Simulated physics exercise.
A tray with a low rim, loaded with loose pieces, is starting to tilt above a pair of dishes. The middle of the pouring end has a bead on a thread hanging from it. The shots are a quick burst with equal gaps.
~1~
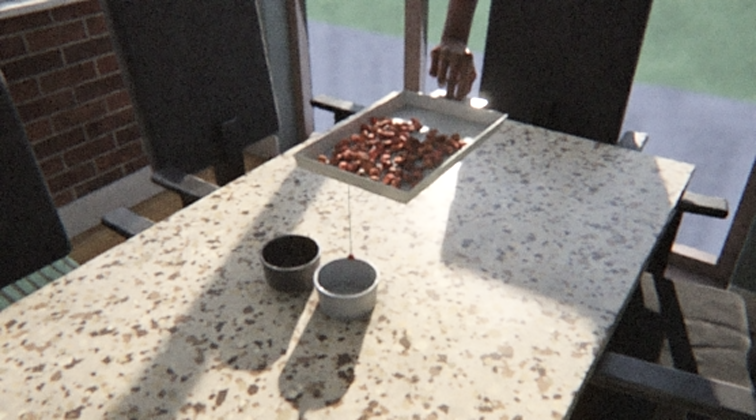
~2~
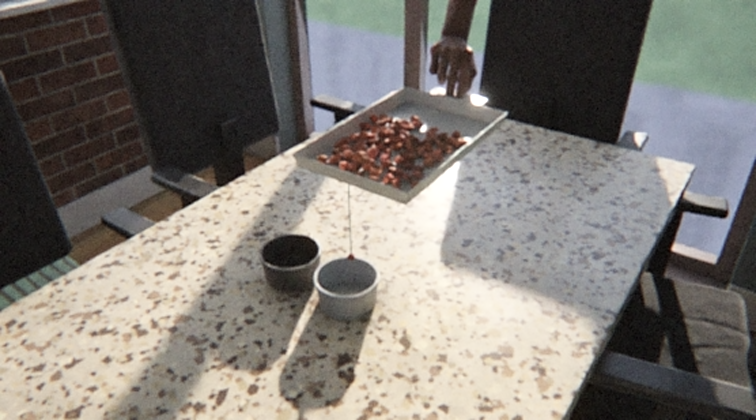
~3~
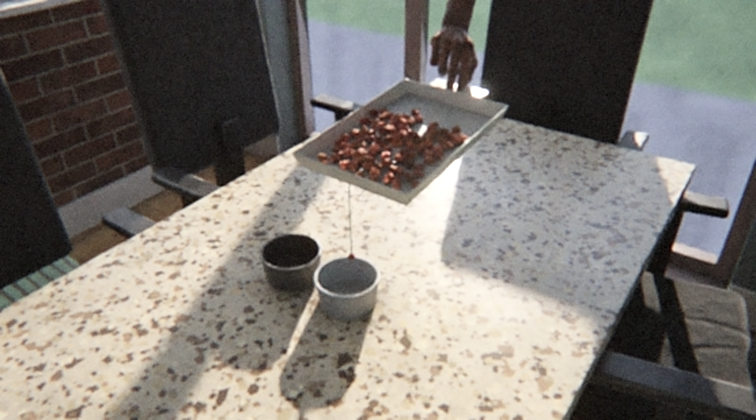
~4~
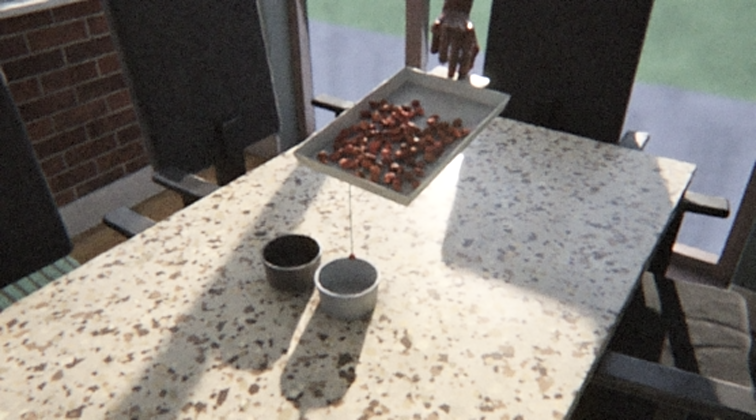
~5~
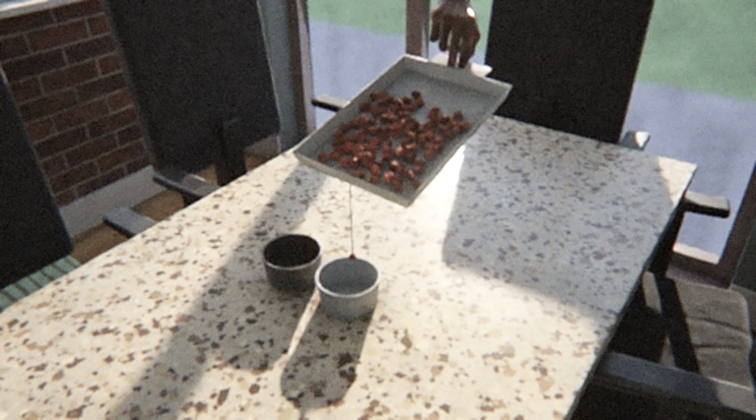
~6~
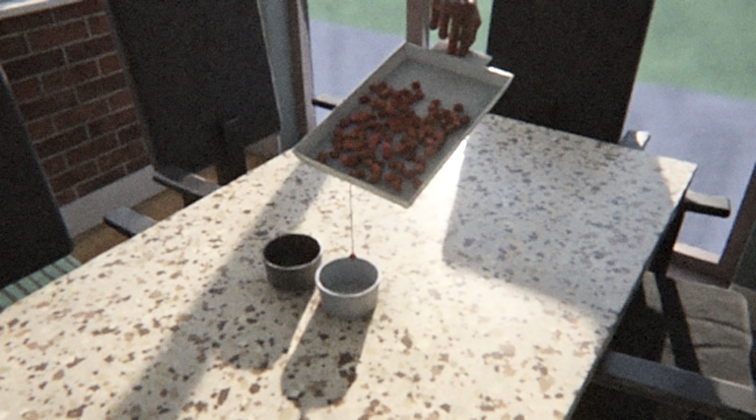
On a speckled stone table, a hand held a tray of reddish-brown bits above two small dishes, then steadily raised the far end, tilting the tray toward them while the bits stayed on it.
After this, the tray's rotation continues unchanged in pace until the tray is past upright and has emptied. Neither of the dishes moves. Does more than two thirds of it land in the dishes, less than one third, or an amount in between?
Falls short of a third.
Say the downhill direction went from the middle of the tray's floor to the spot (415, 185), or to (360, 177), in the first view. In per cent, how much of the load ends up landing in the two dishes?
Roughly 10 percent first and 20 percent second.
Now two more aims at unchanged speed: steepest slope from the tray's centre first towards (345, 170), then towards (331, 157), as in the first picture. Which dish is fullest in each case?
Try one - the dish to the left; try two - the dish to the left.
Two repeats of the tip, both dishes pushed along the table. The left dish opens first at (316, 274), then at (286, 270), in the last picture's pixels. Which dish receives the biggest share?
First try: The dish on the right-hand side; second try: The dish on the right-hand side.
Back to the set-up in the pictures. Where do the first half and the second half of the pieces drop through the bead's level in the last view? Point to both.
About (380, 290) to begin with, then about (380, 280).
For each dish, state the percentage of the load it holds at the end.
In the left dish you'd find about 0 % of the load, and in the right dish about 20 %.
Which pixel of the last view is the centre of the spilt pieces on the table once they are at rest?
I'd put the middle at roughly (385, 340).
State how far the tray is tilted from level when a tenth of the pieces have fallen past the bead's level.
The angle is roughly 80° at that point.
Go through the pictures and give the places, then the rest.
The first frame shows corners of the pouring end at (299, 153) and (406, 189), level; middle of the load at (396, 148), bits of crushed brick; left dish at (271, 276); right dish at (328, 303); bead on its thread at (351, 257).
The second frame shows corners of the pouring end at (299, 152) and (406, 189), level; middle of the load at (396, 147).
The third frame shows corners of the pouring end at (299, 152) and (407, 191), tipped barely, lowest at the right corner; middle of the load at (397, 143).
The fourth frame shows corners of the pouring end at (299, 151) and (407, 193), tipped a little, lowest at the right corner; middle of the load at (397, 138).
The fifth frame shows corners of the pouring end at (298, 150) and (407, 195), tipped a little, lowest at the right corner; middle of the load at (397, 134).
The sixth frame shows corners of the pouring end at (298, 149) and (407, 197), tipped clearly, lowest at the right corner; middle of the load at (397, 129); left dish at (273, 275); right dish at (329, 302).
Soon, tray tipped steeply; all on the tray.
A while on, tray tipped right over; about a quarter on the tray; a small part in the right dish; about a third outside both; about a quarter in the air.
Towards the end, tray tipped past a quarter turn; about a quarter in the right dish; most outside both.
Finally, tray tipped past a quarter turn; about a quarter in the right dish; none in the left dish; most outside both.
